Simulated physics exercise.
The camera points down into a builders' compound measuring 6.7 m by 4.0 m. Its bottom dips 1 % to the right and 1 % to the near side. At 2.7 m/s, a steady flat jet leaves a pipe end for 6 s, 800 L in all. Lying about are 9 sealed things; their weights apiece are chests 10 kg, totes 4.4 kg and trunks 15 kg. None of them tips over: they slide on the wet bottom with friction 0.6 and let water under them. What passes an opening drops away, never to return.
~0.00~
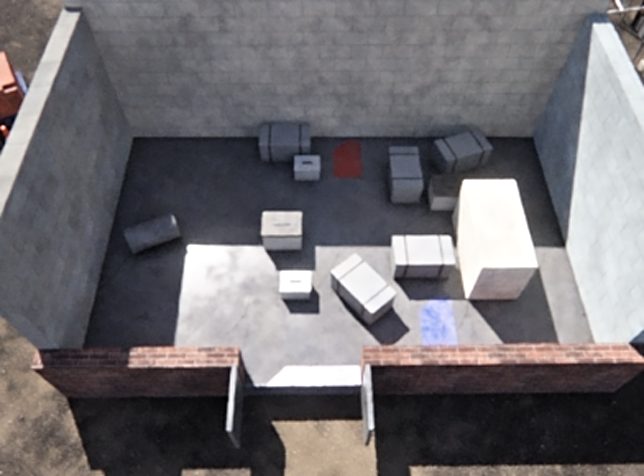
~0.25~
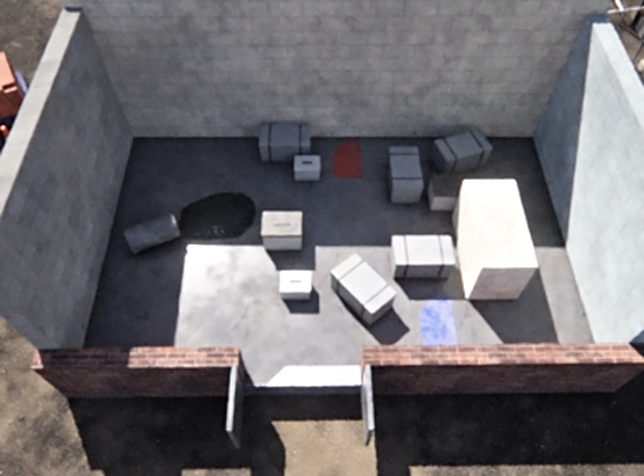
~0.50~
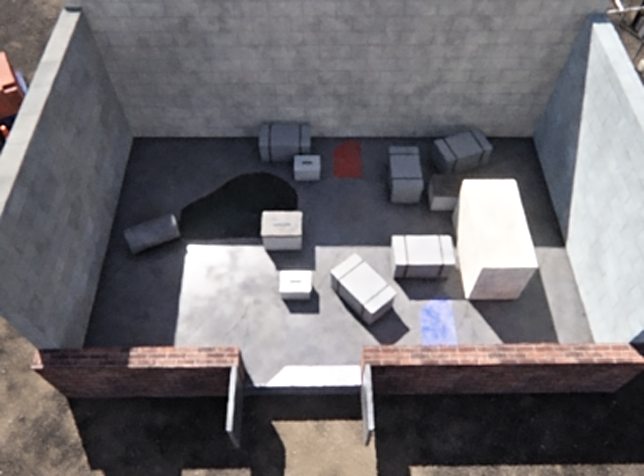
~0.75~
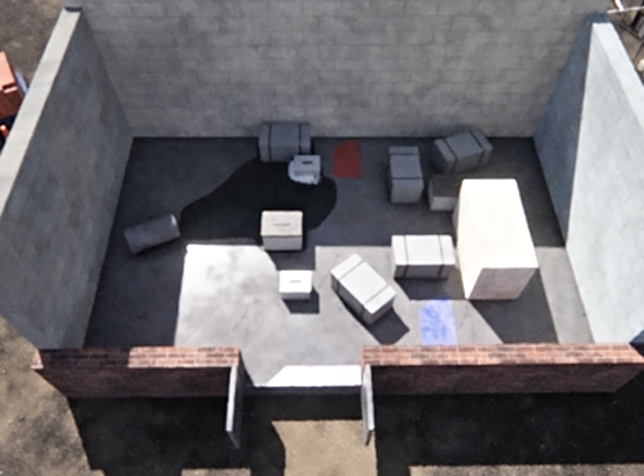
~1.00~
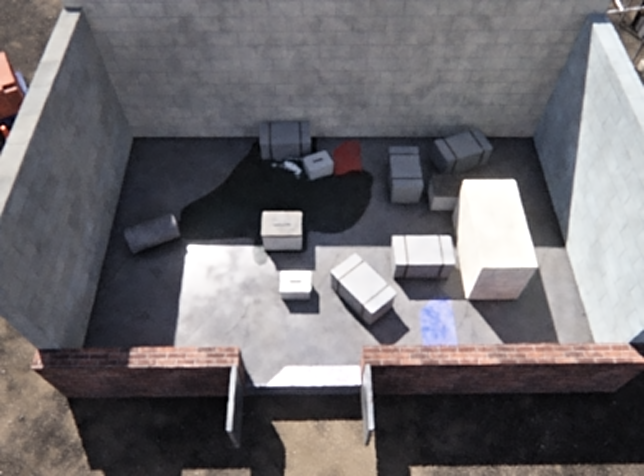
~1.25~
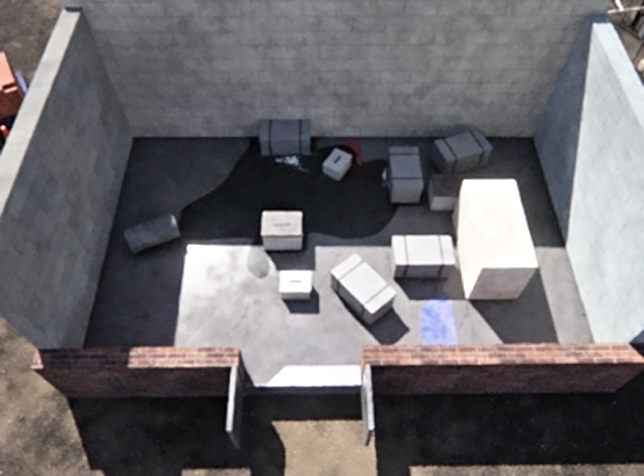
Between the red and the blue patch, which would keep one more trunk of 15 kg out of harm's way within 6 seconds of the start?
The blue patch would.
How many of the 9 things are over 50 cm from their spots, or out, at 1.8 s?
I count 1 of them.
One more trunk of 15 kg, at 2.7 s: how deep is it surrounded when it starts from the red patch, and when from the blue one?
8 cm and 0 cm, in that order.
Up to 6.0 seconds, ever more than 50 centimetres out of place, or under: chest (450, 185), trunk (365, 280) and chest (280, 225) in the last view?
Well, the first one's too far, the next one's not that far and the last one's not that far.
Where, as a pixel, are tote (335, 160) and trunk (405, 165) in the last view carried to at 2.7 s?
Somewhere around (441, 134) and (434, 169).
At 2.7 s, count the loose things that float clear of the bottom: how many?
The number is 2.
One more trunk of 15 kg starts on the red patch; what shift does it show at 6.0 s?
I'd put it near 250 cm.
After 1.8 s on red it would be 36 cm off in 5 cm of water; on blue it would be 0 cm off in 0 cm of water.
After 2.7 s on red it would be 70 cm off in 8 cm of water; on blue it would be 0 cm off in 0 cm of water.
After 4.2 s on red it would be 203 cm off in 8 cm of water; on blue it would be 0 cm off in 1 cm of water.
After 6.0 s on red it would be 274 cm off in 18 cm of water; on blue it would be 0 cm off in 1 cm of water.
